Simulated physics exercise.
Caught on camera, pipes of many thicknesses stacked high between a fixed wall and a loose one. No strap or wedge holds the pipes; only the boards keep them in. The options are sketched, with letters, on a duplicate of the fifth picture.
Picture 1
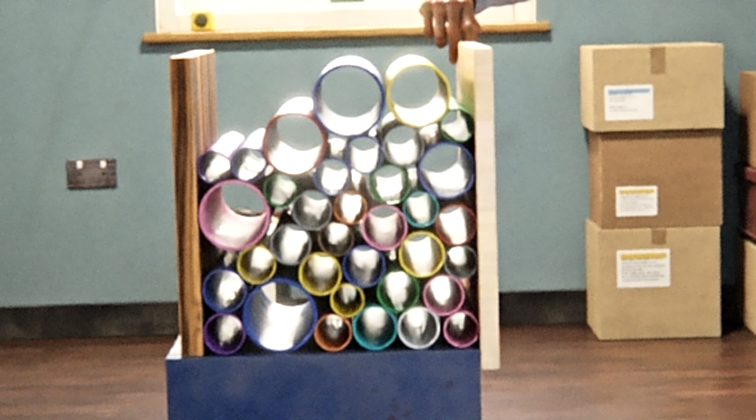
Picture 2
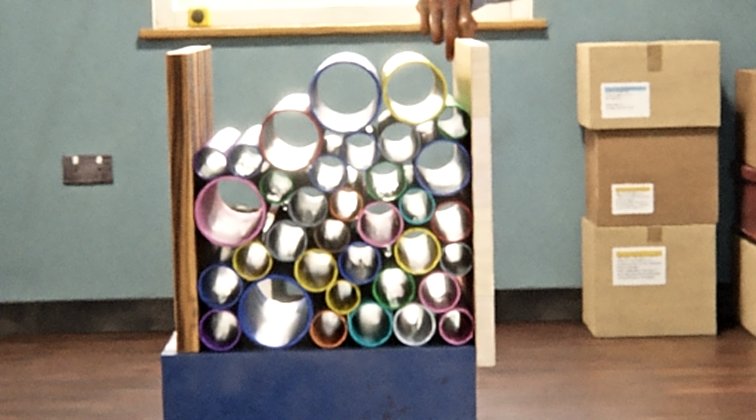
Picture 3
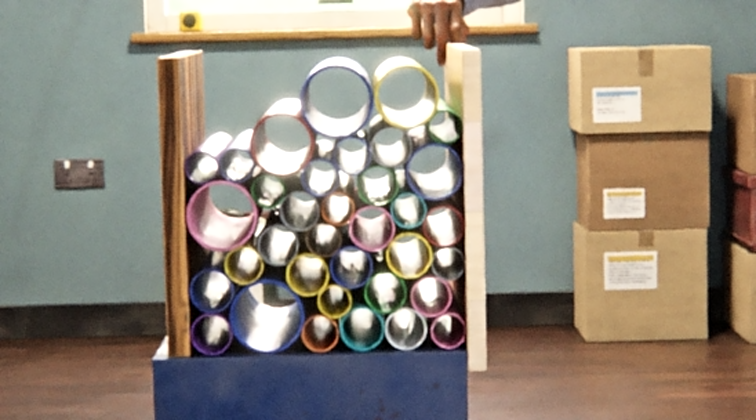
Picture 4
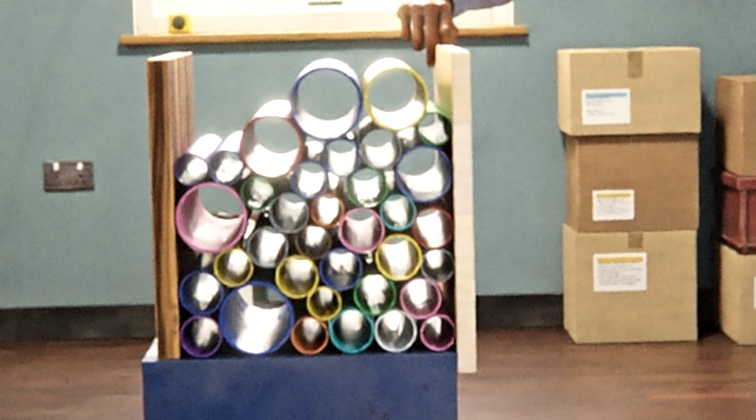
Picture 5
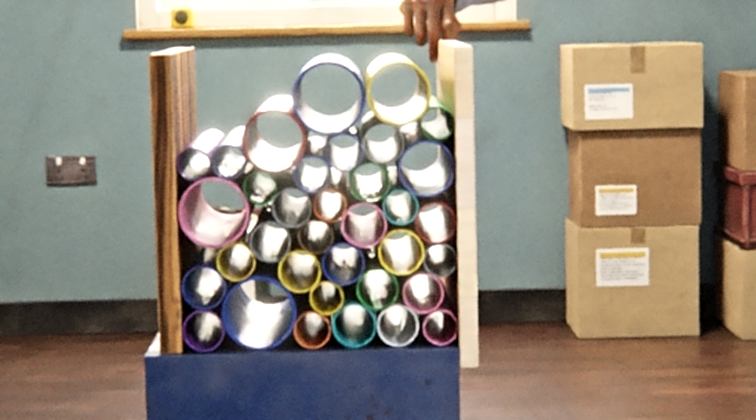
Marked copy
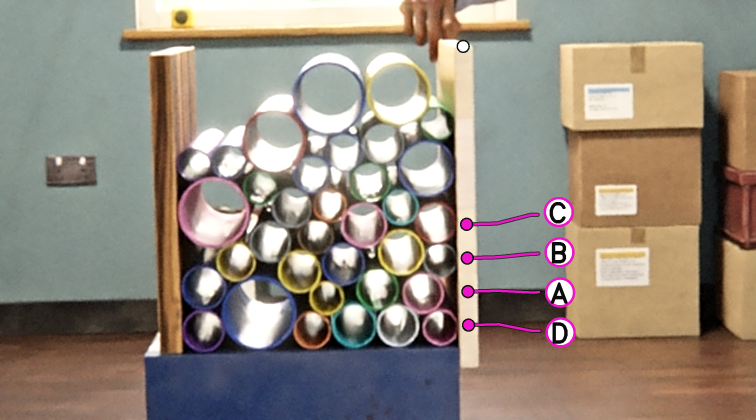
The clip opens on a stack of colourful-rimmed pipes between two upright boards on a blue base, with a hand at the top of the right board. The view shifts slightly, so the whole scene drifts a little left and then edges back right, while the pipes show no clear movement among themselves.
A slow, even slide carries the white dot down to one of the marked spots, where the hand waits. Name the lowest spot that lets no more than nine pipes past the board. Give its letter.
B is the limit.
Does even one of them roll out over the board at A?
At A: Yes.
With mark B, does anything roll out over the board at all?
Yes, at B.
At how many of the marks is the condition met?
Two of them.
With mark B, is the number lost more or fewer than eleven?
Fewer than eleven.
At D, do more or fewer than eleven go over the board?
At D, more than eleven.
On the marked copy, A at (468, 291); B at (467, 258); C at (467, 224); D at (469, 325); the white dot at (463, 47).
With B. Early on, top of the board (455, 147).
Further on, top of the board (457, 256).
At the end, top of the board (457, 257), nine out over the board.
As for the rest, A more than nine out over the board; C about four out over the board; D more than nine out over the board.
